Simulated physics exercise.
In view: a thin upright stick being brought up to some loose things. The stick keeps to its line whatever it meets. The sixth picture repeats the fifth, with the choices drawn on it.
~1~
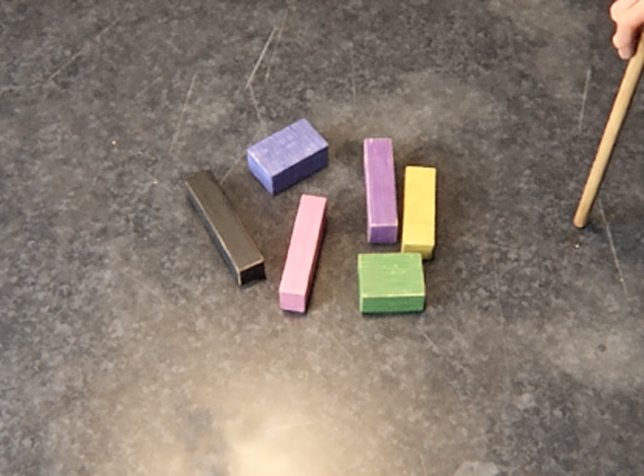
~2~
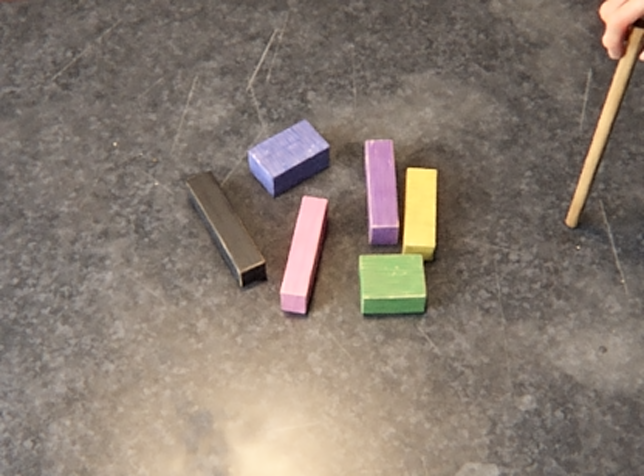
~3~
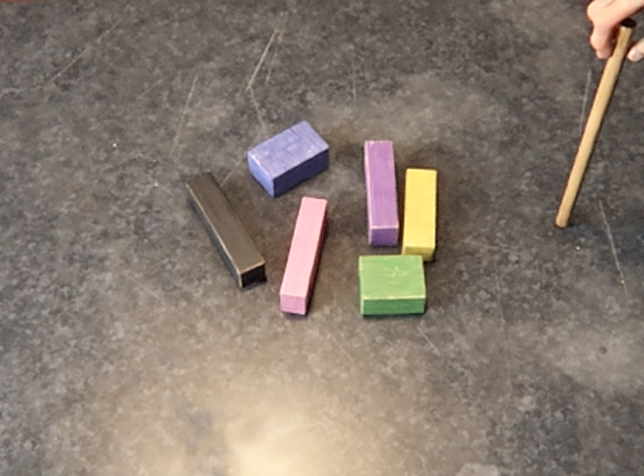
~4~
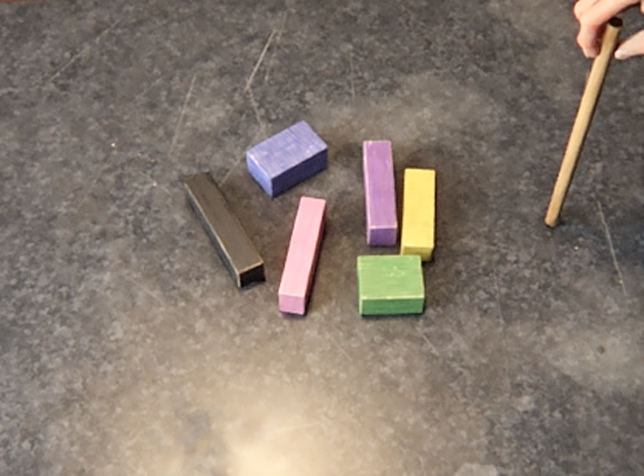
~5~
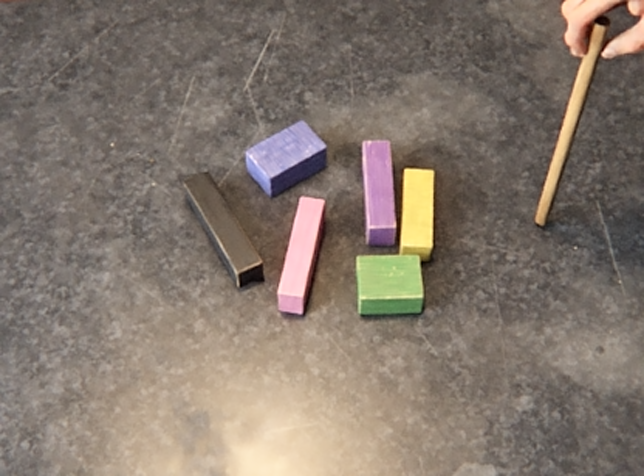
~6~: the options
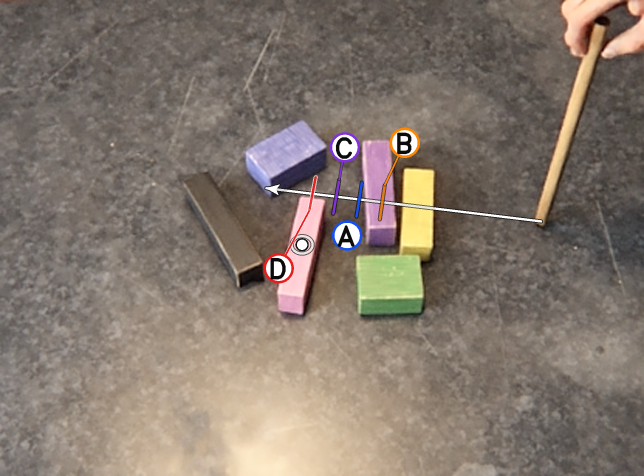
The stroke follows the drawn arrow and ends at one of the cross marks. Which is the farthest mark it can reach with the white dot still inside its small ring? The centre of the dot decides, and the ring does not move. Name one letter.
The farthest safe stop is B.
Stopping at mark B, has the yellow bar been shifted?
Yes.
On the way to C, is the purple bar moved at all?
By then, yes.
On the marked copy, A at (359, 199); B at (382, 202); C at (336, 197); D at (313, 194); the arrow from (541, 221) to (266, 188); the white dot at (303, 245).
Following B. Soon after the start, foot of the stick (482, 216).
Later, foot of the stick (425, 208); yellow bar (406, 215).
In the end, foot of the stick (382, 203); yellow bar (360, 212); purple bar (333, 188); the dot is still in its ring.
As for the rest, A shifts the dotted thing to (283, 253); C shifts the dotted thing to (275, 254); D shifts the dotted thing to (264, 255).
